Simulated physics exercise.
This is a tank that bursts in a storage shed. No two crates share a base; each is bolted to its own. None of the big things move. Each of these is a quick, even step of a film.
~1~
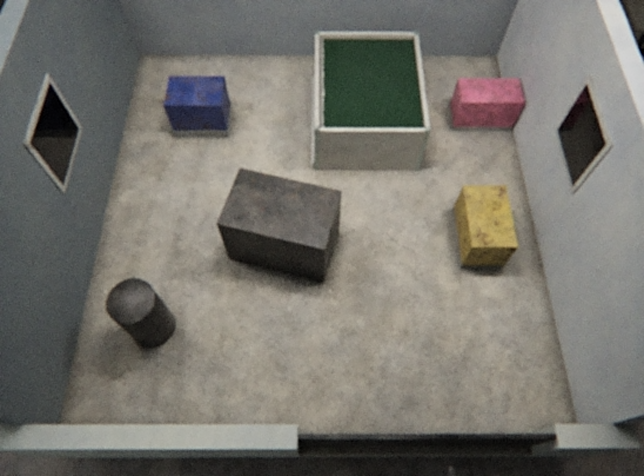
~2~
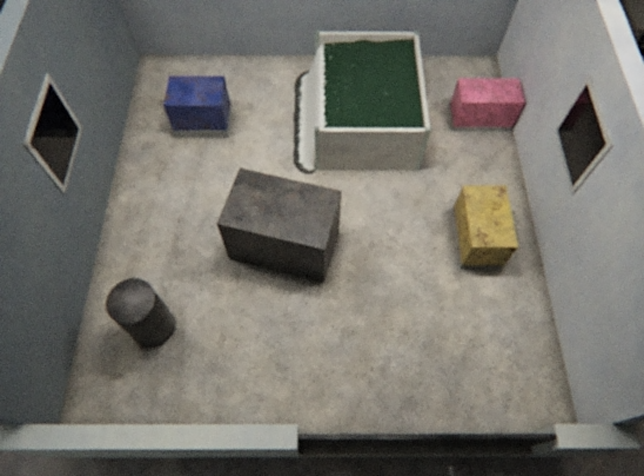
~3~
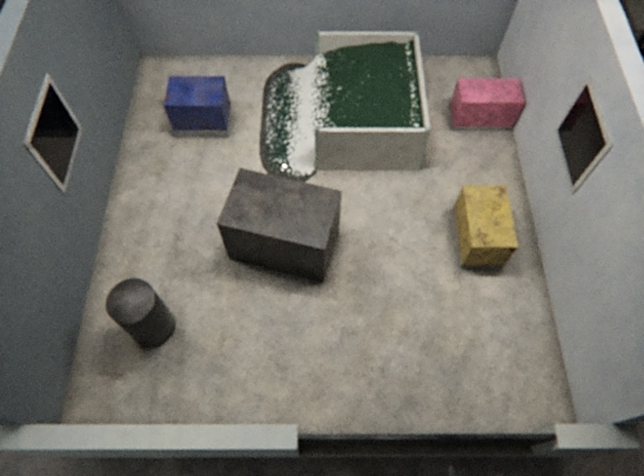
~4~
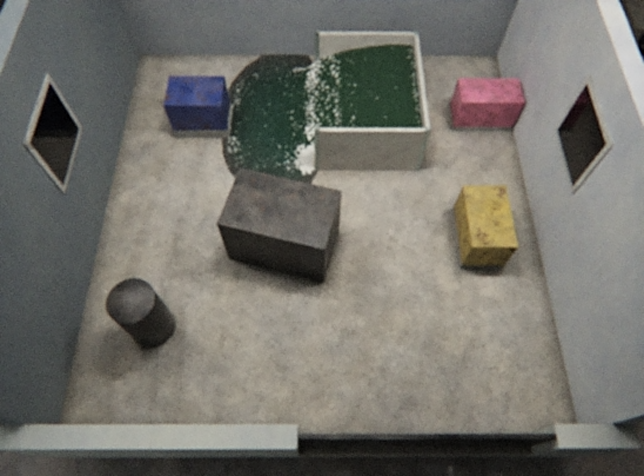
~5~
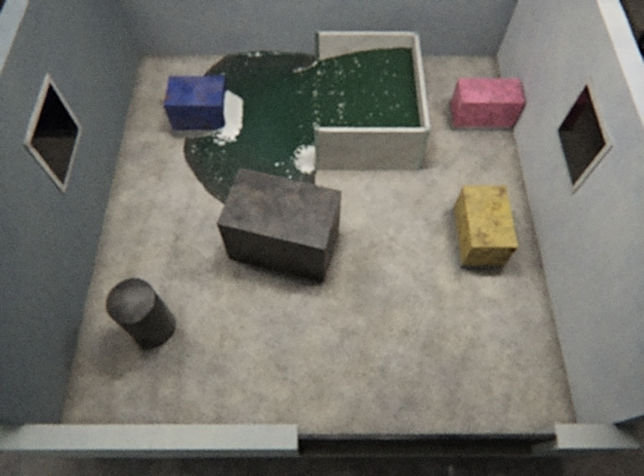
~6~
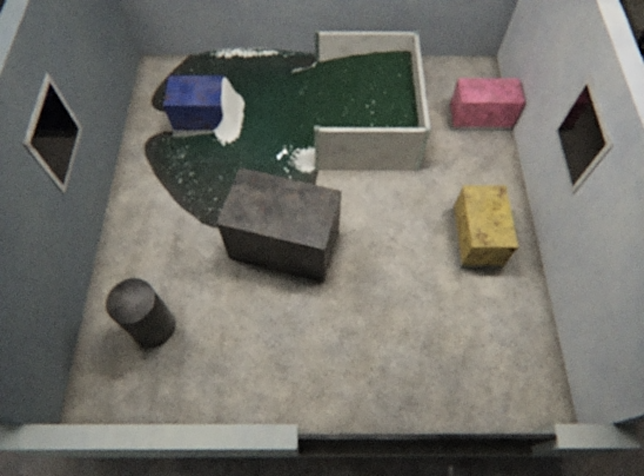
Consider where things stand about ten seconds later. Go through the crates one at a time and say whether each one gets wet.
In the end the yellow crate meets the water; the blue crate meets the water; the pink crate meets the water.
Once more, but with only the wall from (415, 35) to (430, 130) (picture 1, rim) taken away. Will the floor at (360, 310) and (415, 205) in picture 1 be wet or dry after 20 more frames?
Submerged, submerged.
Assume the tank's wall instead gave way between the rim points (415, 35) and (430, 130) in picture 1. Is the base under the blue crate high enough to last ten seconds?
My reading: The blue crate escapes it.
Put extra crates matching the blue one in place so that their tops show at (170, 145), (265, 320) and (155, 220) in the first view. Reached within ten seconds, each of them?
One by one: Gets flooded; gets flooded; gets flooded.
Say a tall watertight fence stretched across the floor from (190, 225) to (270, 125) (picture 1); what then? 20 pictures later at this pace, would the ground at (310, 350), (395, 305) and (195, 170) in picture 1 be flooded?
As listed: Dry, dry, covered.
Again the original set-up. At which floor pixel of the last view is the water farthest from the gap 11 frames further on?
My estimate: Roughly (58, 432).
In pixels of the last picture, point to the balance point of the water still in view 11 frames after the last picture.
My guess is about (226, 137).
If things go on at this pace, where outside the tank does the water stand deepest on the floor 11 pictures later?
It should be roughly at (141, 55).
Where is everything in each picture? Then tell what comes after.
The first picture shows still water in the open tank at (369, 83).
In the second picture, water pours out at (319, 106) and has run to (312, 74).
In the third picture, the front is at (287, 68), out from the gap at (319, 109).
In the fourth picture, water pours out at (319, 111) and has run to (267, 58).
In the fifth picture, water pours out at (319, 112) and has run to a hidden place.
In the sixth picture, the front is at (158, 98), out from the gap at (319, 112).
A moment on, water covers 30 % of the floor; the yellow crate not reached, the blue crate water round its plinth, the pink crate not reached.
Next, water covers 40 % of the floor; the yellow crate not reached, the blue crate water round its plinth, the pink crate not reached.
Then, water covers 55 % of the floor; the yellow crate not reached, the blue crate water round its plinth, the pink crate not reached.
Later, water covers 90 % of the floor; the yellow crate water round its plinth, the blue crate water round its plinth, the pink crate water round its plinth.
In the end, water covers 100 % of the floor; the yellow crate was topped, the blue crate was topped, the pink crate was topped.
